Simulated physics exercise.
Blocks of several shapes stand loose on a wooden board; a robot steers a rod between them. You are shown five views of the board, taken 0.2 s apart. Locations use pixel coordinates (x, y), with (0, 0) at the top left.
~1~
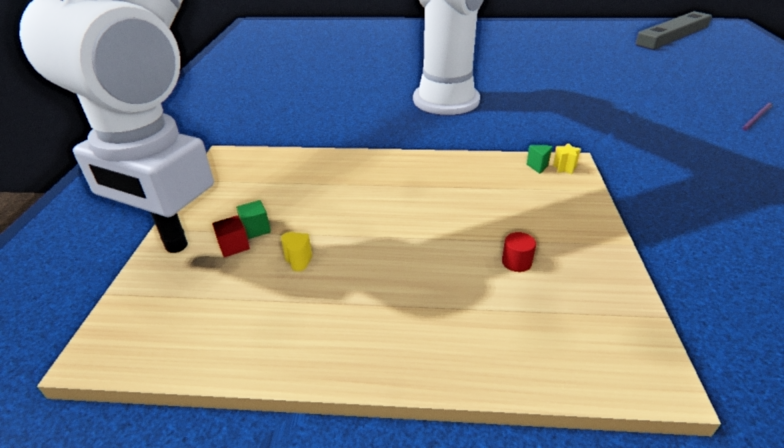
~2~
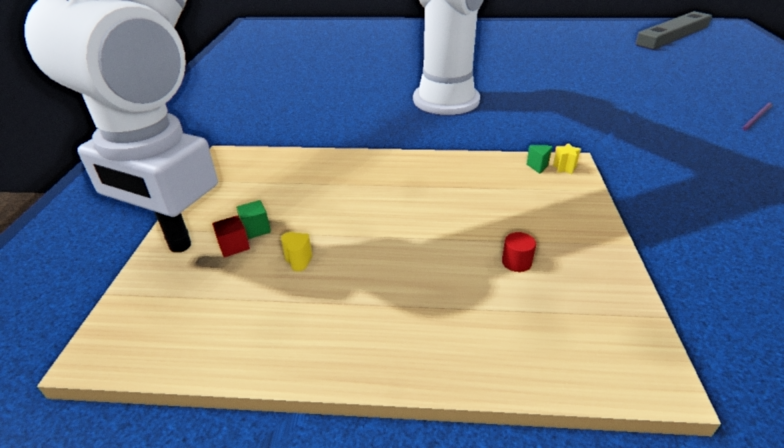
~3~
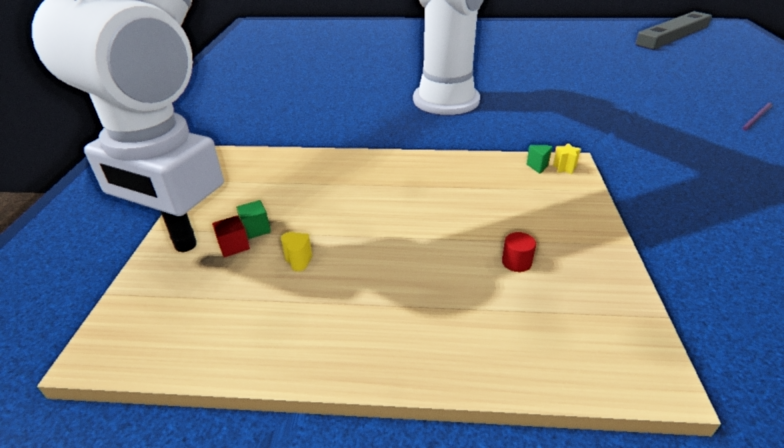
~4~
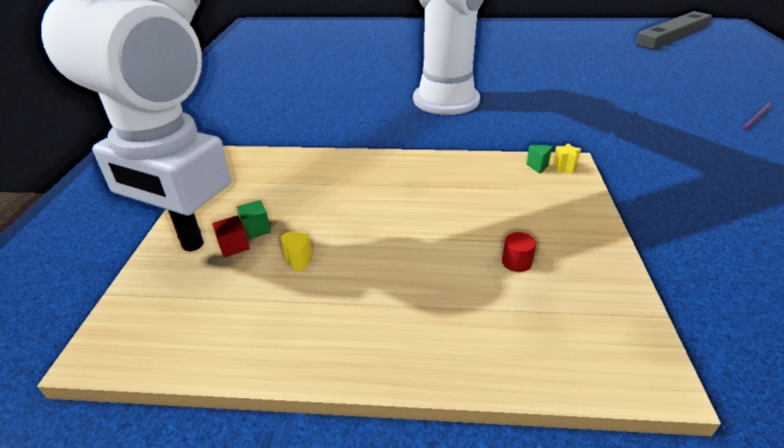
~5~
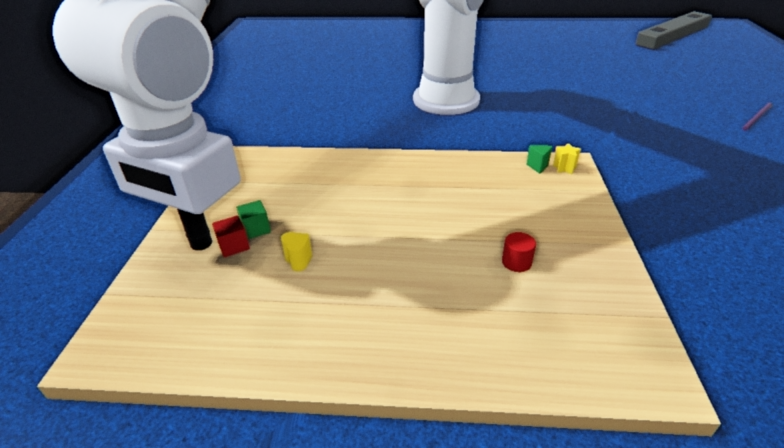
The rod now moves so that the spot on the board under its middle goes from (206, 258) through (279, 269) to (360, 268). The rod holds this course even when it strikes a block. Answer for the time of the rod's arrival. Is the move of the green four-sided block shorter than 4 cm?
Short answer: Yes.
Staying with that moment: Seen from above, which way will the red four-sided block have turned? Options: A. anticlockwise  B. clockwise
The correct letter is A.
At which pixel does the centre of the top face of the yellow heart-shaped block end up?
The answer is (317, 236).
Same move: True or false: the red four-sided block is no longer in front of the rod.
Answer: True.
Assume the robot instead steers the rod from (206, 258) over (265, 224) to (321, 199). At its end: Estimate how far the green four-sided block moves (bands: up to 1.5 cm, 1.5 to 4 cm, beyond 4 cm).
I reckon it covers more than 4 cm.
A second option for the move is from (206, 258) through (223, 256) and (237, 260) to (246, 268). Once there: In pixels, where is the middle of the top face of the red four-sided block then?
It is at (245, 224).
The first path, step by step. One third of the way, rod (252, 252); red four-sided block (238, 226), turned 50° anticlockwise; green four-sided block (252, 207).
Two thirds of the way, rod (304, 257); red four-sided block (238, 226), turned 50° anticlockwise; green four-sided block (252, 207); yellow heart-shaped block (311, 236), turned 40° anticlockwise.
At the end, rod (359, 254); red four-sided block (238, 226), turned 50° anticlockwise; green four-sided block (252, 207); yellow heart-shaped block (317, 236), turned 70° anticlockwise.
